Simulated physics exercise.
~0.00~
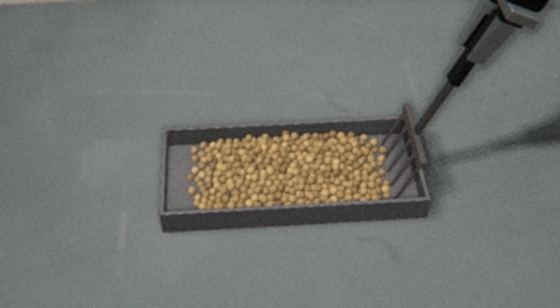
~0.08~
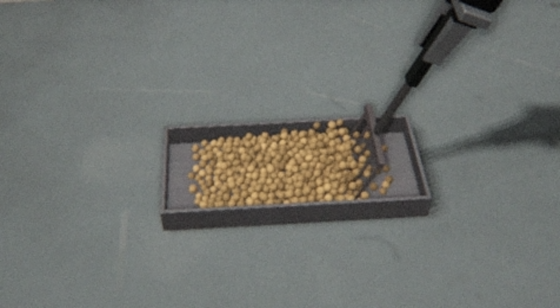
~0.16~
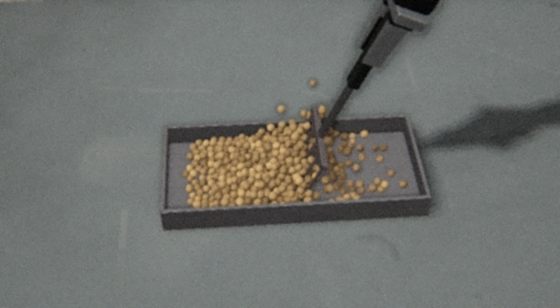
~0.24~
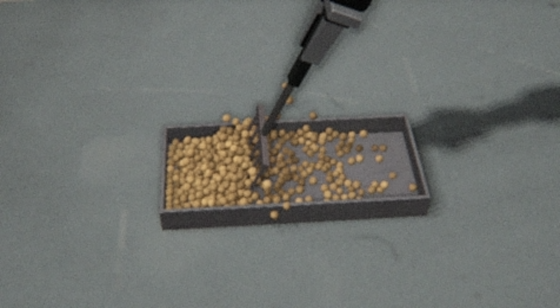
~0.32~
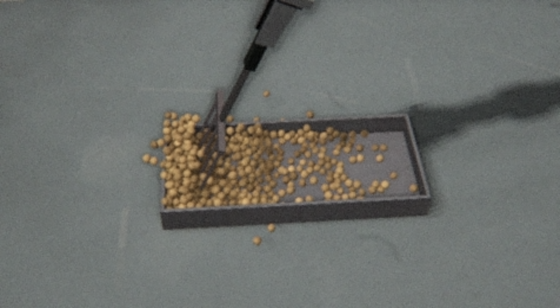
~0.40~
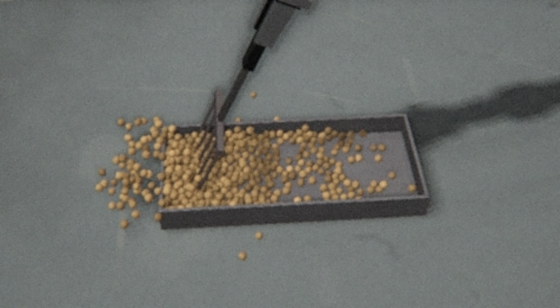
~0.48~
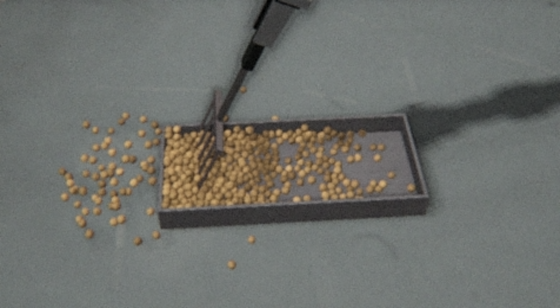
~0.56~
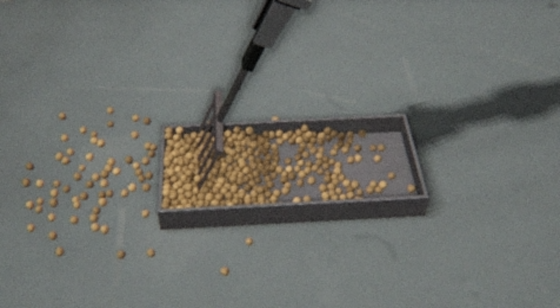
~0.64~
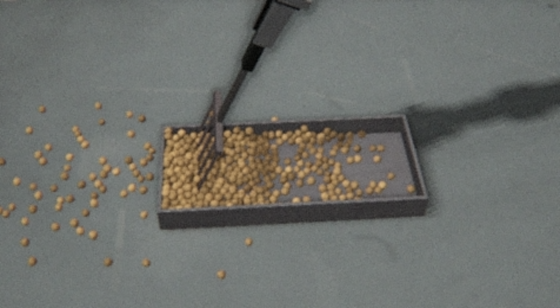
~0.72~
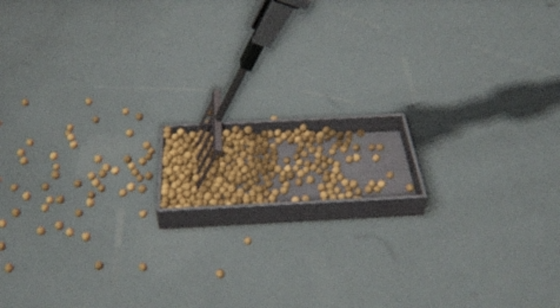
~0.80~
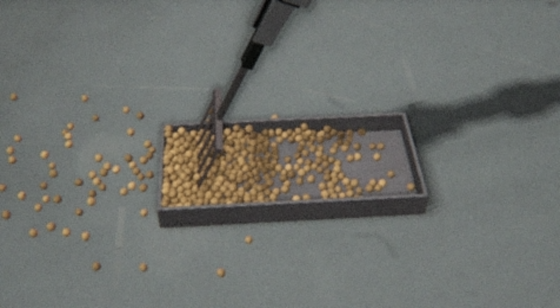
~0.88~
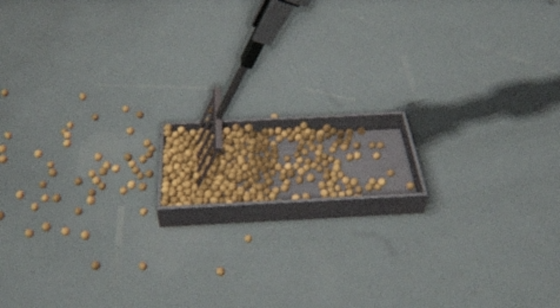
Robot arm dragging a fork leftward through a tray of dried chickpeas, spilling many over the left end, then holding still.
